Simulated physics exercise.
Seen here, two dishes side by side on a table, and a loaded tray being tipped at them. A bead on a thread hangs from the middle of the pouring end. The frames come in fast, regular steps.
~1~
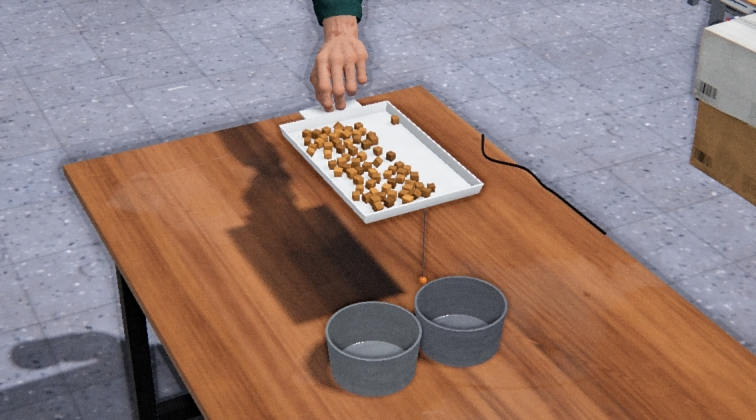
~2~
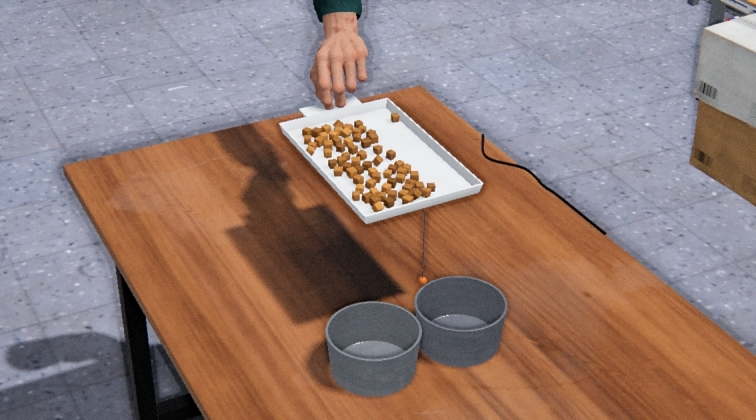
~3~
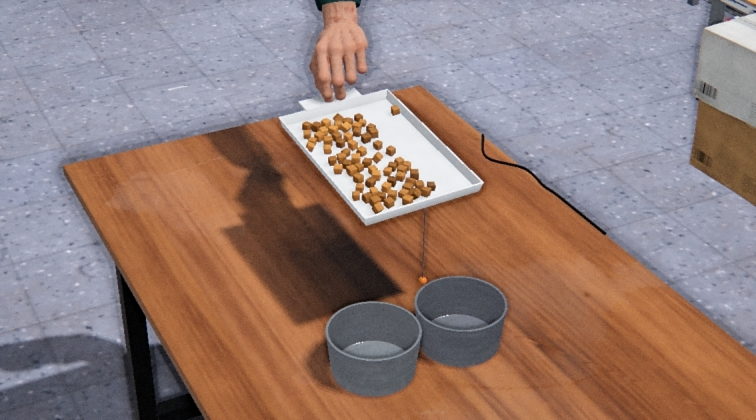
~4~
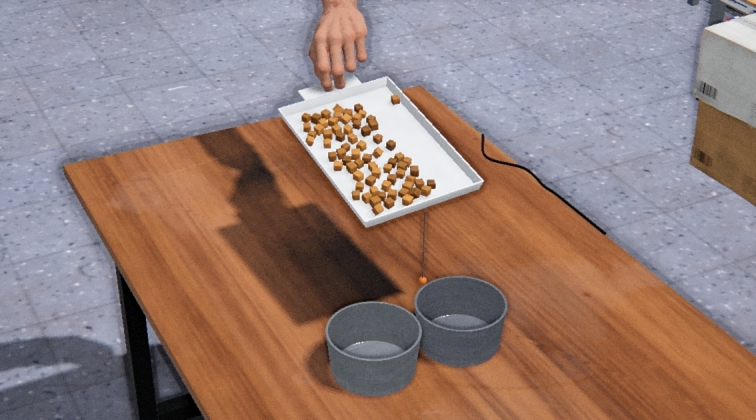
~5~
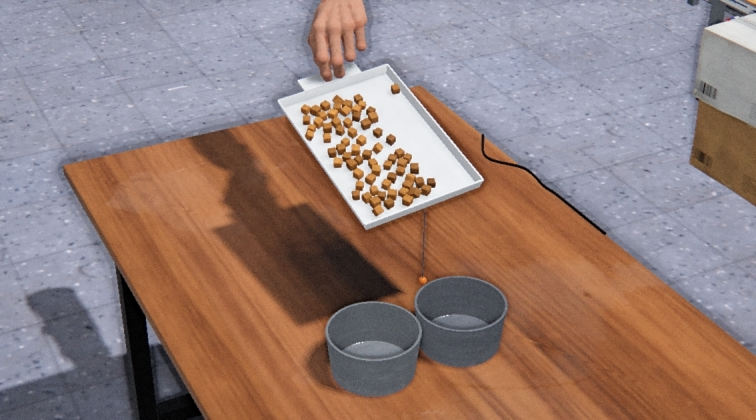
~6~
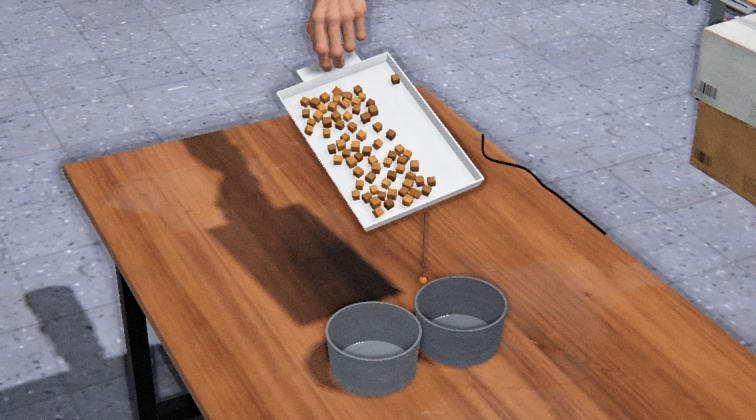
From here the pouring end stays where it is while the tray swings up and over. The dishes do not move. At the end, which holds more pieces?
More goes to the left dish.
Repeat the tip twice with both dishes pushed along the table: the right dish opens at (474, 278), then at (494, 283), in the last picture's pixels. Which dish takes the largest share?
First the left-hand dish, then the left-hand dish.
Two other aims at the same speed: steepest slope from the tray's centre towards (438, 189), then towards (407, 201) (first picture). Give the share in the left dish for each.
About 0 and 50 per cent.
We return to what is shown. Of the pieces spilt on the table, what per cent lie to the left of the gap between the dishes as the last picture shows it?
Near 90 %.
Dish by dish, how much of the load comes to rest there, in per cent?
Left dish near 60 in a hundred; right dish near 0.
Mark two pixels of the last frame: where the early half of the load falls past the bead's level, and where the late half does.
At about (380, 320), then at (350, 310).
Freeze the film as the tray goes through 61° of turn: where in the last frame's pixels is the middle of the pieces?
Roughly at (369, 179).
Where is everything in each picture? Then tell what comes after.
In the first frame, corners of the pouring end at (367, 213) and (479, 183), level; middle of the load at (367, 167), brown sugar cubes; left dish at (395, 373); right dish at (484, 343); bead on its thread at (423, 281).
In the second frame, corners of the pouring end at (367, 214) and (479, 183), level; middle of the load at (367, 166).
In the third frame, corners of the pouring end at (366, 216) and (479, 182), tipped barely, lowest at the left corner; middle of the load at (367, 163).
In the fourth frame, corners of the pouring end at (366, 219) and (479, 180), tipped a little, lowest at the left corner; middle of the load at (367, 159).
In the fifth frame, corners of the pouring end at (366, 221) and (479, 179), tipped a little, lowest at the left corner; middle of the load at (367, 155).
In the sixth frame, corners of the pouring end at (366, 224) and (480, 178), tipped clearly, lowest at the left corner; middle of the load at (367, 151); left dish at (395, 373); right dish at (484, 343).
Soon, tray tipped steeply; all on the tray.
A while on, tray tipped right over; all on the tray.
Towards the end, tray tipped past a quarter turn; about two thirds in the left dish; a small part in the right dish; about a third outside both.
Finally, tray tipped past a quarter turn; about two thirds in the left dish; a small part in the right dish; about a third outside both.
